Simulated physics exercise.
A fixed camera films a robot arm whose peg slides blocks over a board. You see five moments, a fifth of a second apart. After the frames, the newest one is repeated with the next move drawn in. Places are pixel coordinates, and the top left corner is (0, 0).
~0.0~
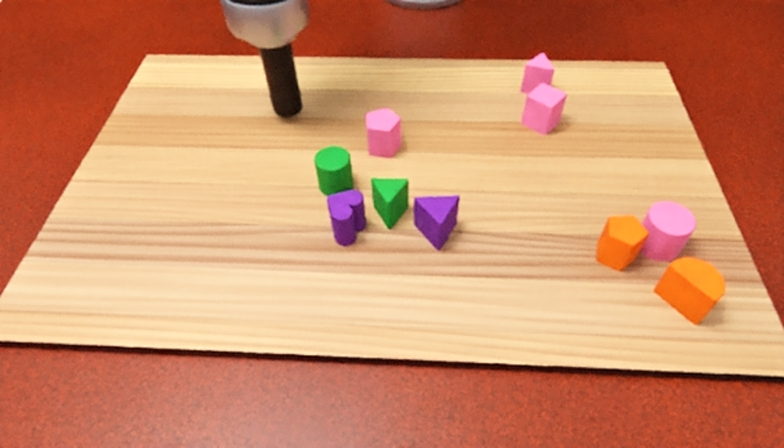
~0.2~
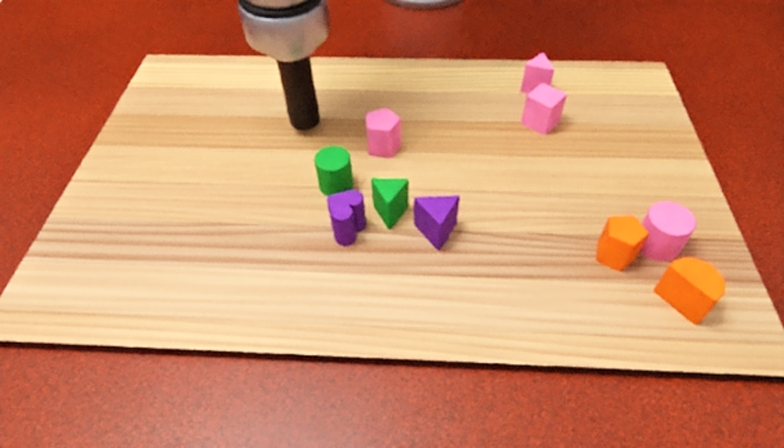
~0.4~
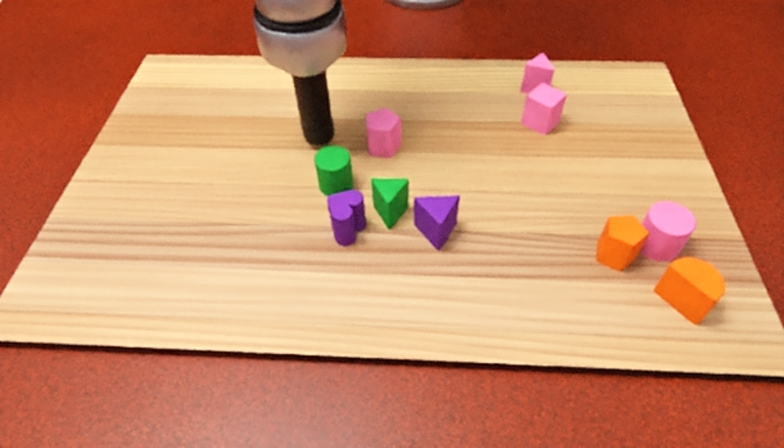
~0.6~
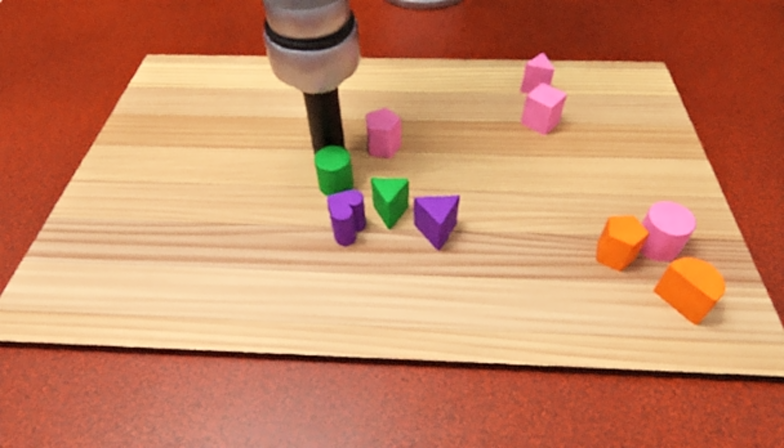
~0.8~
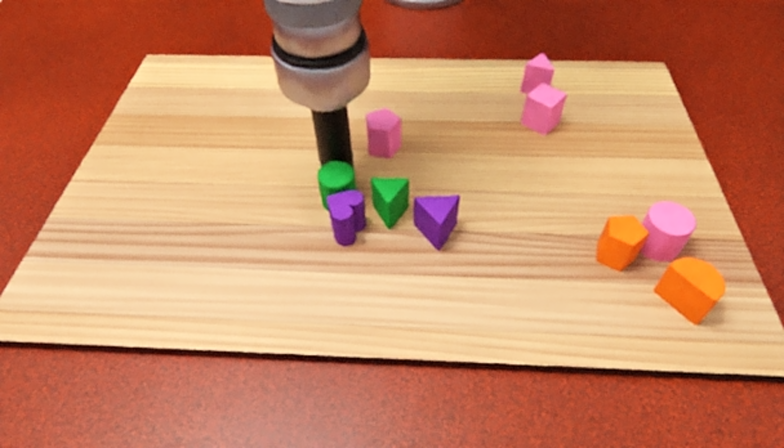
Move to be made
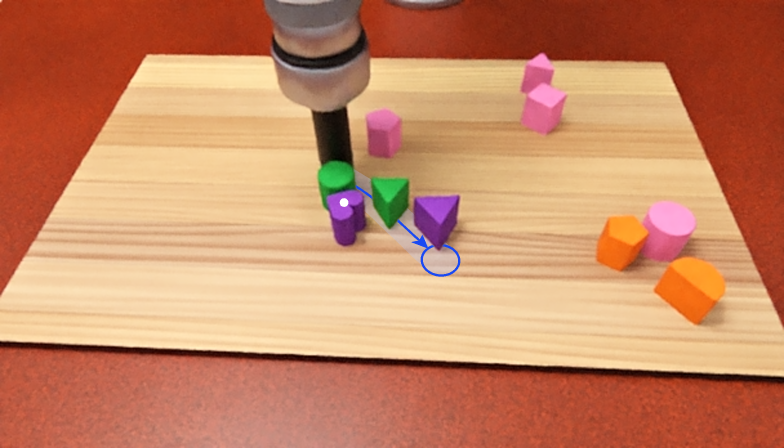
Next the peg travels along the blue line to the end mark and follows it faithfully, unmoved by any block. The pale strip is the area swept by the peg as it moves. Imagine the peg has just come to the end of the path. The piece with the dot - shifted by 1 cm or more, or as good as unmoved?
Moved off its spot.
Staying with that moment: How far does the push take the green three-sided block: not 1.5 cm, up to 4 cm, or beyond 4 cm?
The move is long, over 4 cm.
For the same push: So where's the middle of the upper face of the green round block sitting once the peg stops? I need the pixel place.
Close to (346, 192).
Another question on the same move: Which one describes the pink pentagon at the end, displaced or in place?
It is still where it was.
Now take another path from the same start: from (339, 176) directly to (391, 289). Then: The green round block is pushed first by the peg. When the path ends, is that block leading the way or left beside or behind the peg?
As far as I can tell, the green round block has dropped away to the side or behind.
Drawn move, from (339, 176) via (373, 199) and (406, 228), ending at (440, 260); the dot is on the purple heart block.
The first path, step by step. One third of the way, peg (373, 192); green round block (346, 192); purple heart block (344, 219); green three-sided block (393, 189), turned 15° anticlockwise.
Two thirds of the way, peg (406, 221); green round block (346, 192); purple heart block (344, 219); green three-sided block (426, 220), turned 50° anticlockwise; purple three-sided block (446, 205), turned 15° clockwise.
At the end, peg (441, 253); green round block (346, 192); purple heart block (344, 219); pink pentagon still; green three-sided block (461, 256), turned 30° anticlockwise; purple three-sided block (455, 205).
